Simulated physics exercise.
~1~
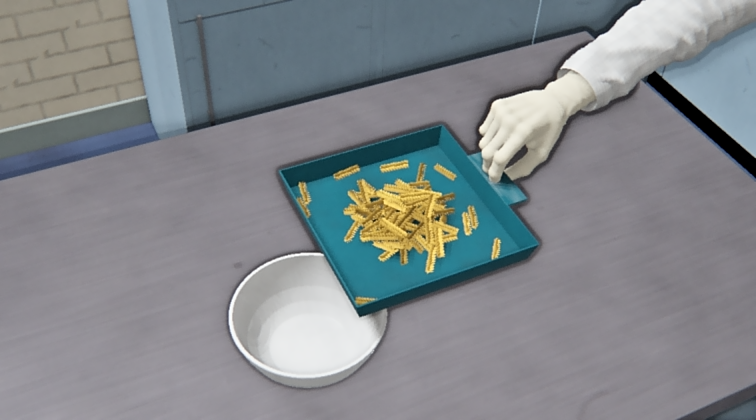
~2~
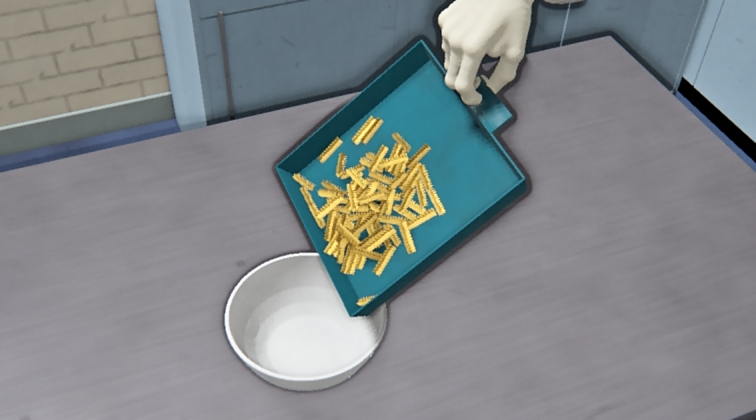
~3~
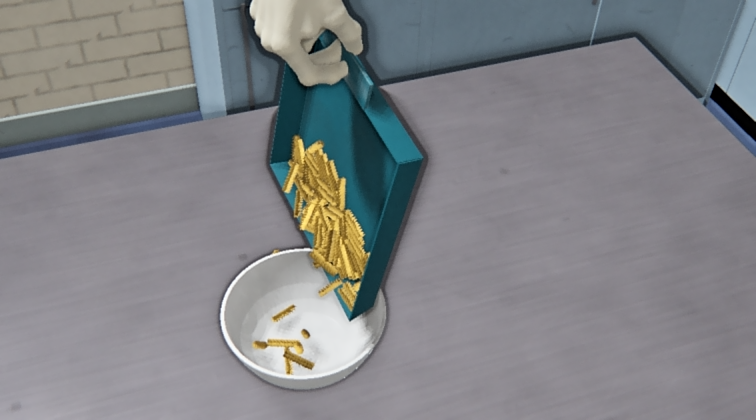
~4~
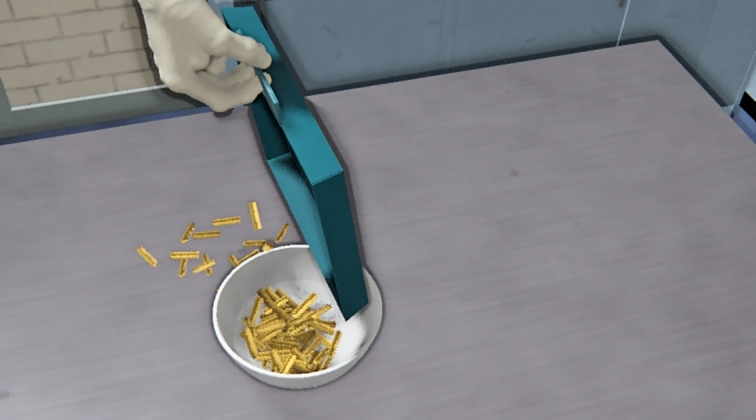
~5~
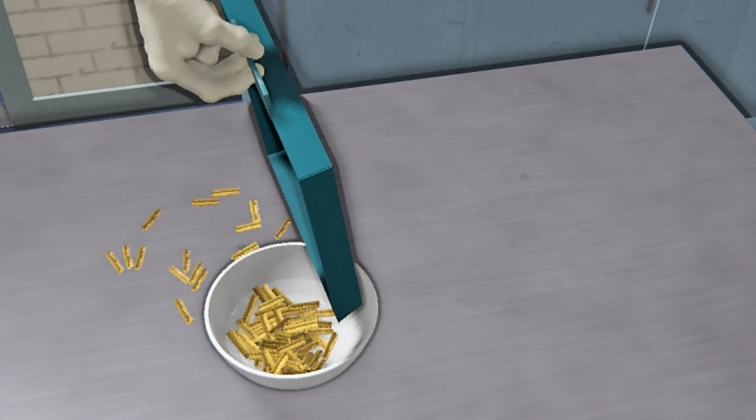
A gloved hand tilting a teal tray of dry pasta into a white bowl, most landing inside and some scattering on the table.
